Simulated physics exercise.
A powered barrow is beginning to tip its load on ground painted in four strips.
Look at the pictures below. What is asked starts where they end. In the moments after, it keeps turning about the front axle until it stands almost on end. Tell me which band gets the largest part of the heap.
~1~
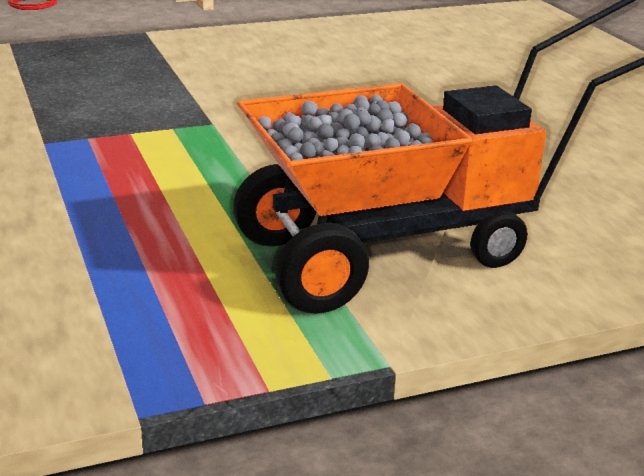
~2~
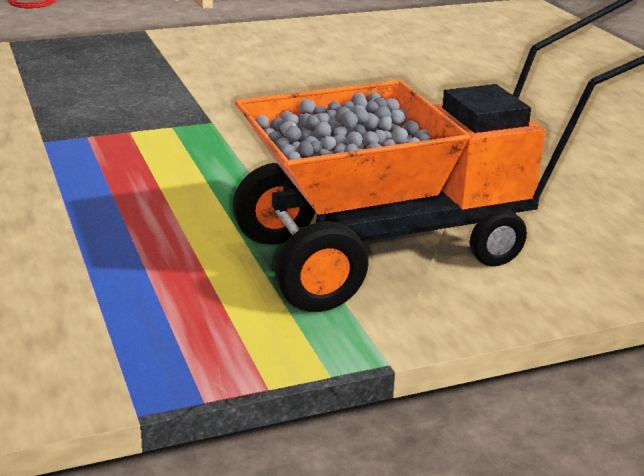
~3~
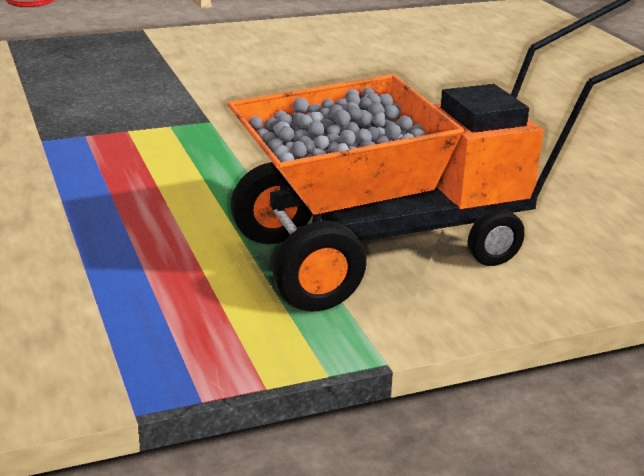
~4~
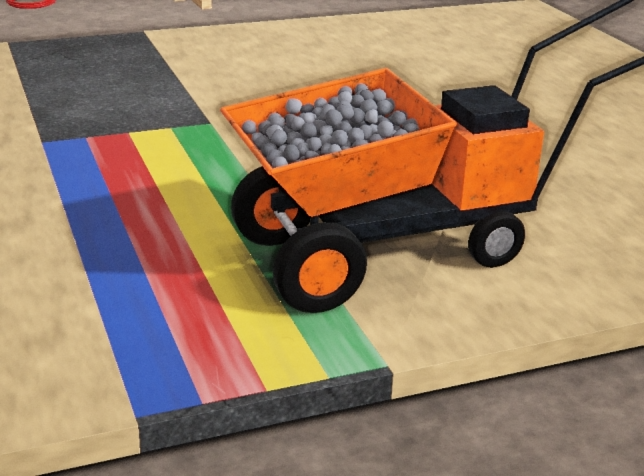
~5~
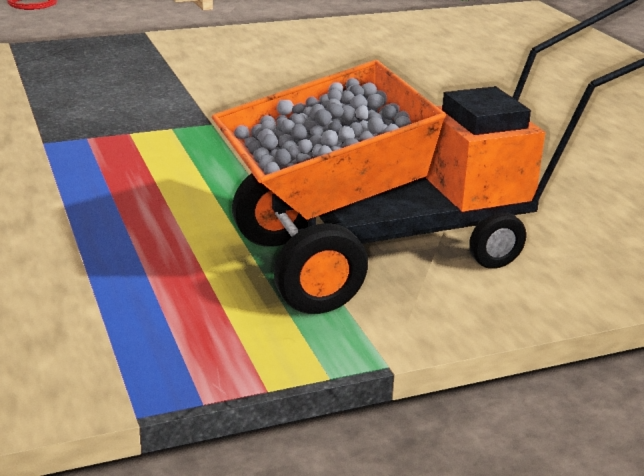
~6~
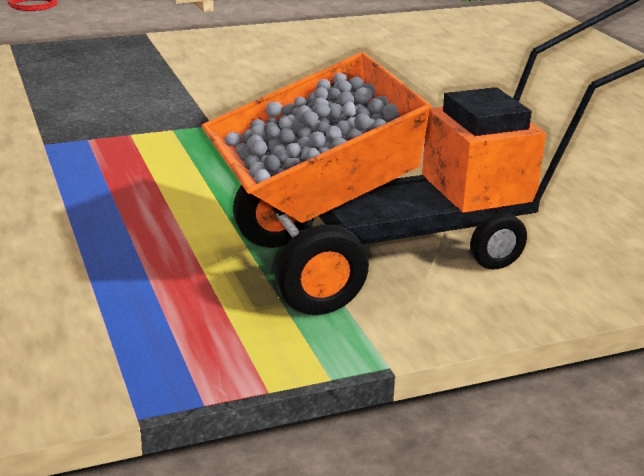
I would say the blue band gets the largest part.
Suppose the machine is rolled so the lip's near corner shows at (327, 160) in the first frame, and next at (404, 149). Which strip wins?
Case one gives the strip in red, case two gives that yellow strip.
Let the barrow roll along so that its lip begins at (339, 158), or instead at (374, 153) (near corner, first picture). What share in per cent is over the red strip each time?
40 % and 30 %, in that order.
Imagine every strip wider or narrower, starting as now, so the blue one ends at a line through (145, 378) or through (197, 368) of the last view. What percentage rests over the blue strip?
Shares: 40 %; then 20 %.
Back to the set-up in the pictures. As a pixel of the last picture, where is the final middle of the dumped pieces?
I'd mark it at roughly (136, 296).
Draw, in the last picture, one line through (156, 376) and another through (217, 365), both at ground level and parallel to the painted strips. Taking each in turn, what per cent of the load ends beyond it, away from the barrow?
Result, first then second: 30 %, 70 %.
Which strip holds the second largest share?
The next one is the red one.
Shortly afterwards, skip tipped steeply; the whole lot in the skip.
Next, skip tipped steeply; the bulk in the skip; only a few over the red strip; a little over the blue strip; only a few falling; only a few off the paint.
Some moments later, skip tipped right over; near a third in the skip; a little over the red strip; near a third over the blue strip; a little off the paint.
In the end, skip tipped right over; near a quarter in the skip; none at all over the green strip; none at all over the yellow strip; near a quarter over the red strip; near a third over the blue strip; near a quarter off the paint.
